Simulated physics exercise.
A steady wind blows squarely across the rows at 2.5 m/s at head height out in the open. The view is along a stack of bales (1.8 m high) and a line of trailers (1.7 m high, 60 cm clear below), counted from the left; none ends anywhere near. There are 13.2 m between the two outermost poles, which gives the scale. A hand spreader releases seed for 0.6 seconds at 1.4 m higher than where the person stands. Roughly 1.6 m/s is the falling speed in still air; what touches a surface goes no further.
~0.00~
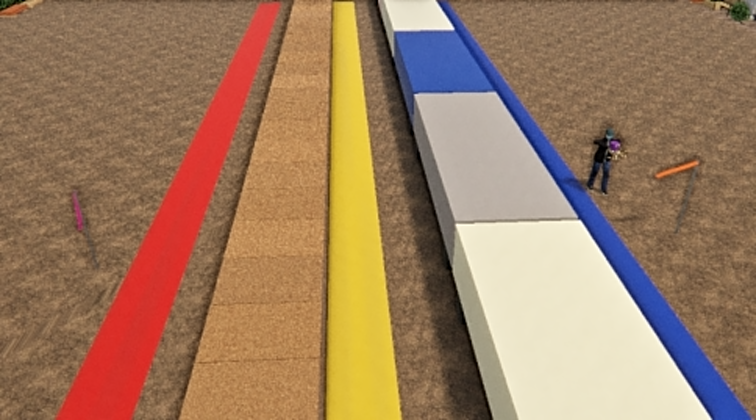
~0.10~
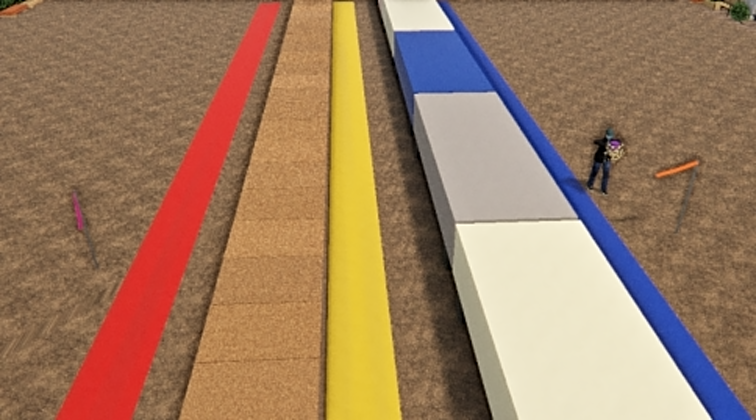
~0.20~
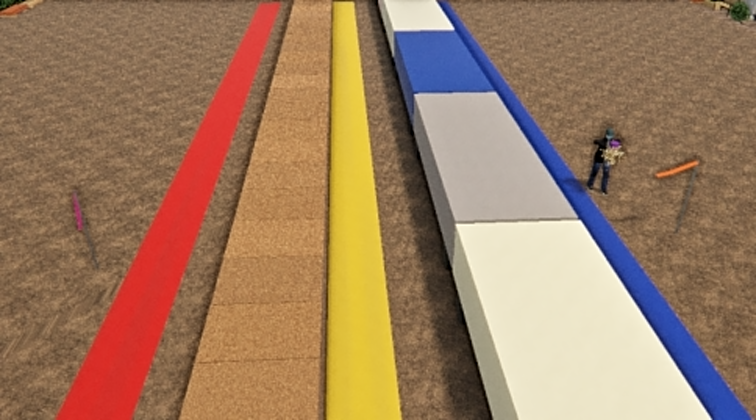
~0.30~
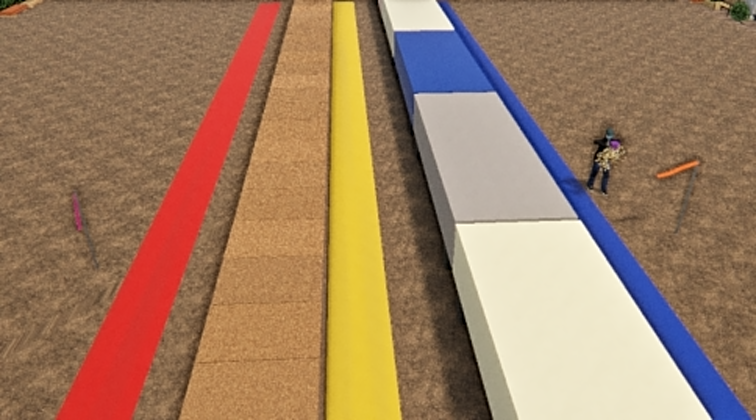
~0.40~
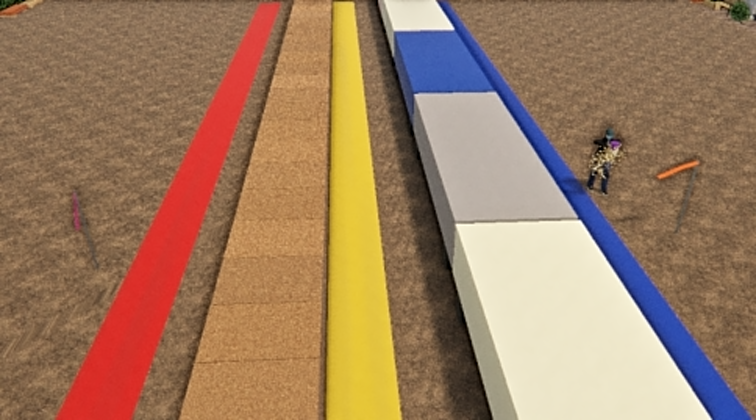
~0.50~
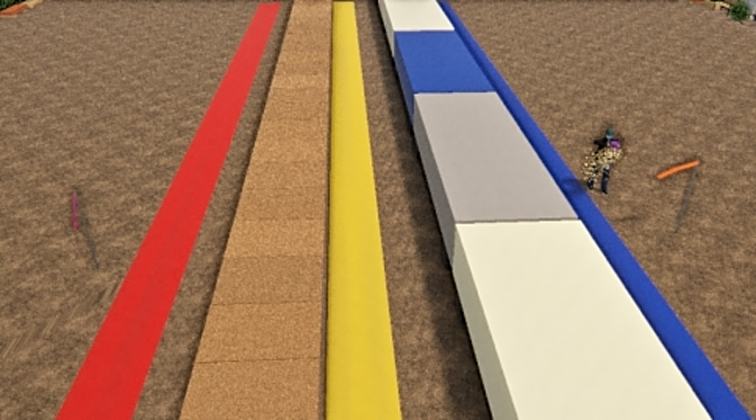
Long parallel rows run away across brown, bare-looking ground, seen from above by a still camera: a red strip, a tan stack of bales, a yellow strip, a line of white, grey and blue trailers, and a blue strip. A small dark-clothed figure stands right of them, between two ribboned poles. Pale specks appear at the figure and spread slightly left and downward, while the ribbons barely stir.
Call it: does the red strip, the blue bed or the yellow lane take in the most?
It is the blue one that takes in the most.
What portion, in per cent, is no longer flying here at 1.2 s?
About 35 per cent.
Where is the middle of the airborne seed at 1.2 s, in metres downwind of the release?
Around 1.0 metres.
After 1.2 s, 66 % is in the air or yet to come; 0 % lies on the yellow lane, 0 % on the red strip and 33 % on the blue bed; the middle of what still flies is 0.4 m above the low ground, near (567, 188).
After 2.0 s, 4 % is in the air or yet to come; 0 % lies on the yellow lane, 0 % on the red strip and 74 % on the blue bed.
After 3.5 s, 0 % is in the air or yet to come; 0 % lies on the yellow lane, 0 % on the red strip and 75 % on the blue bed.
After 8.0 s, 0 % is in the air or yet to come; 0 % lies on the yellow lane, 0 % on the red strip and 75 % on the blue bed.
After 45.0 s, 0 % is in the air or yet to come; 0 % lies on the yellow lane, 0 % on the red strip and 75 % on the blue bed.
